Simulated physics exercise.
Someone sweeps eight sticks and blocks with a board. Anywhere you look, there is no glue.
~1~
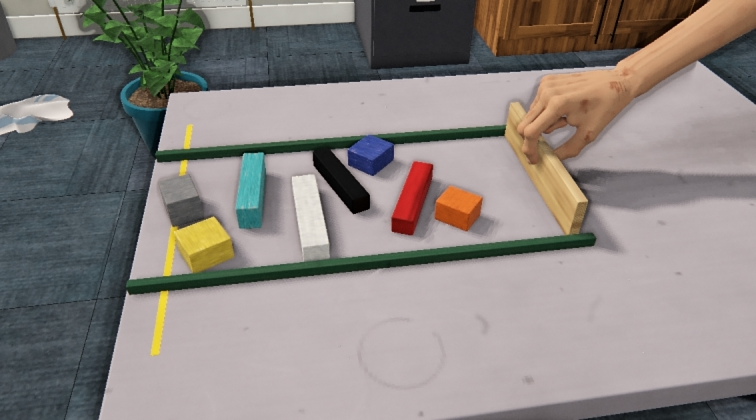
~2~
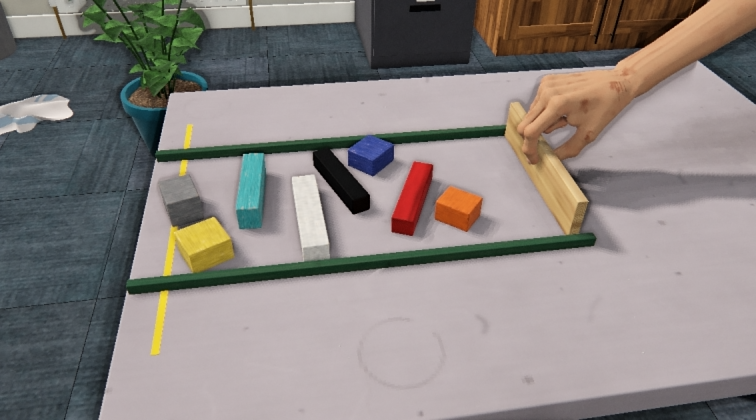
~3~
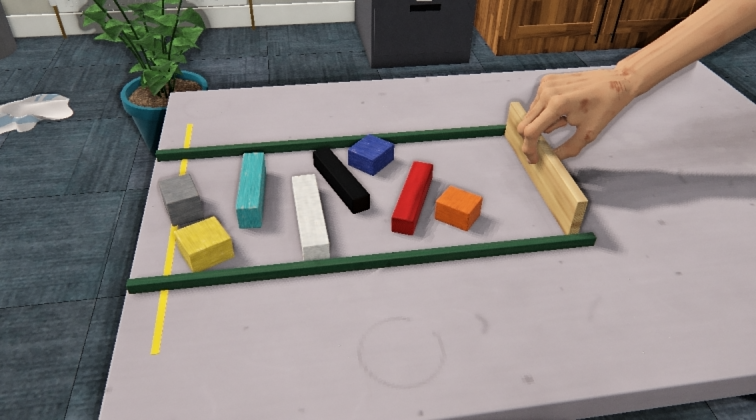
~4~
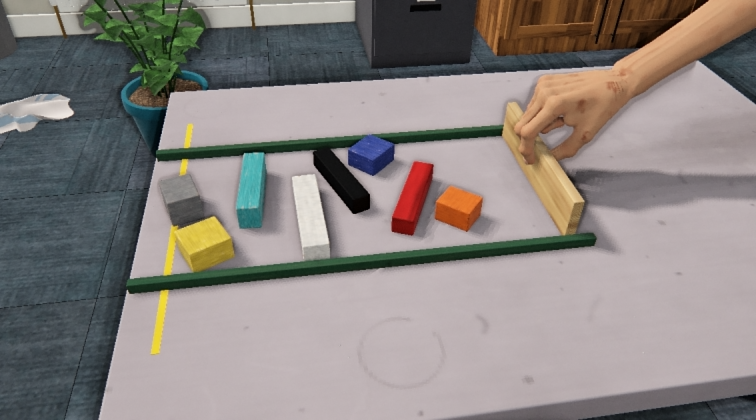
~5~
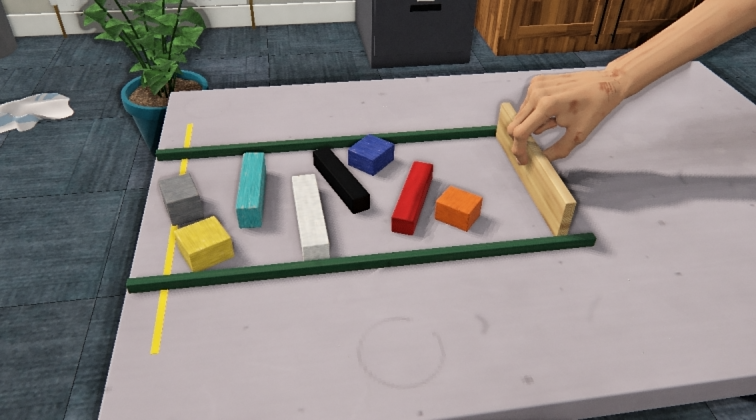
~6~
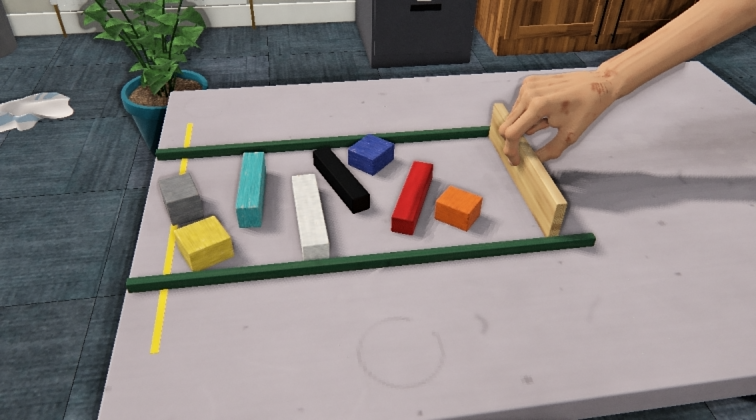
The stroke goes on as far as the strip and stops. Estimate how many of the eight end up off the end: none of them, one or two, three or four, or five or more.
What drops is a group of five or more.
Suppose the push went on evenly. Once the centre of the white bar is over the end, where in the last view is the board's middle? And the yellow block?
Roughly (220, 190); roughly (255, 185).
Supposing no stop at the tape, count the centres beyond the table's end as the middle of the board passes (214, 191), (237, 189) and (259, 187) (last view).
Per position: 4 / 3 / 1.
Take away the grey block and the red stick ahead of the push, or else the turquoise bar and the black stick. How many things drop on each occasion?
That makes 3 fallen, then 3 fallen in the other try.
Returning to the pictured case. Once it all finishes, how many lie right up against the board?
3.
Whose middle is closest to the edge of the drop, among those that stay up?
That's the red stick.
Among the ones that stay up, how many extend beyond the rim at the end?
Number: 3.
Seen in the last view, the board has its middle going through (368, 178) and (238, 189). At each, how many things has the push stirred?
At the first spot 5, then 8.
Soon after, none off yet; grey block at rest near (181, 199); yellow block at rest near (204, 244); turquoise bar at rest near (252, 188).
After that, none off yet; grey block at rest near (181, 199); yellow block at rest near (203, 244); turquoise bar displaced a little near (218, 191).
And then, one off so far; grey block on its way down near (120, 321); yellow block tilting well over near (106, 261); turquoise bar tilting well over near (124, 203).
In the end, the number that fall off is five or more; gone, black stick, white bar, turquoise bar, yellow block and grey block.
